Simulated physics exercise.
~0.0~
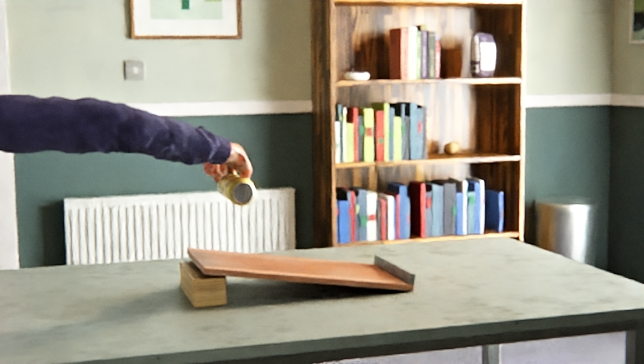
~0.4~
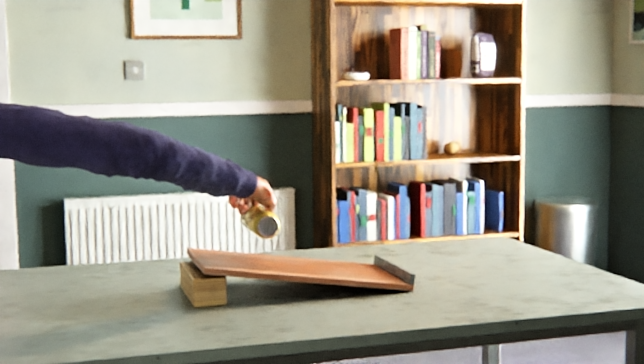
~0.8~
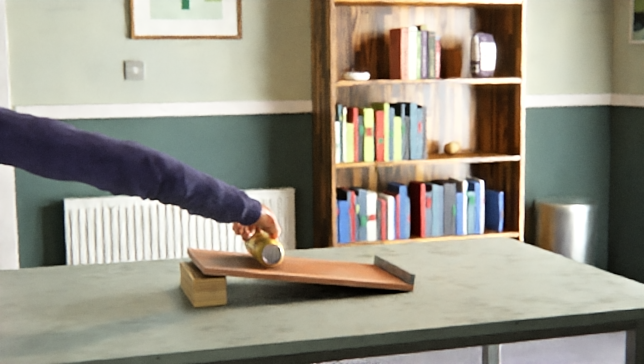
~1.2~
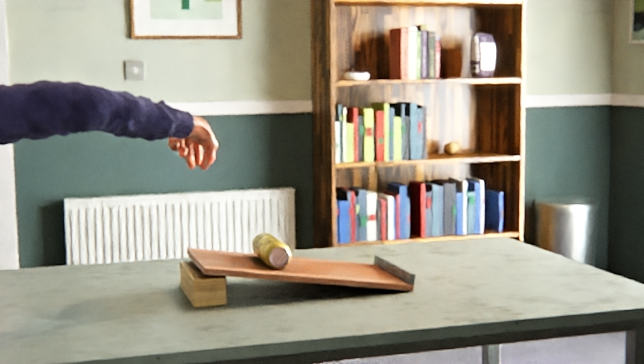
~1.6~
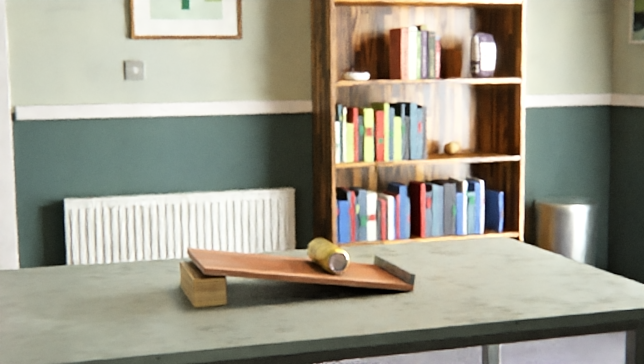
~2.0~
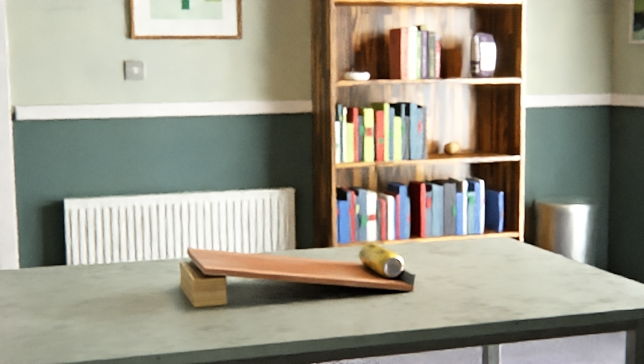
A hand sets a yellow can on a sloping board, and it rolls down rightward.
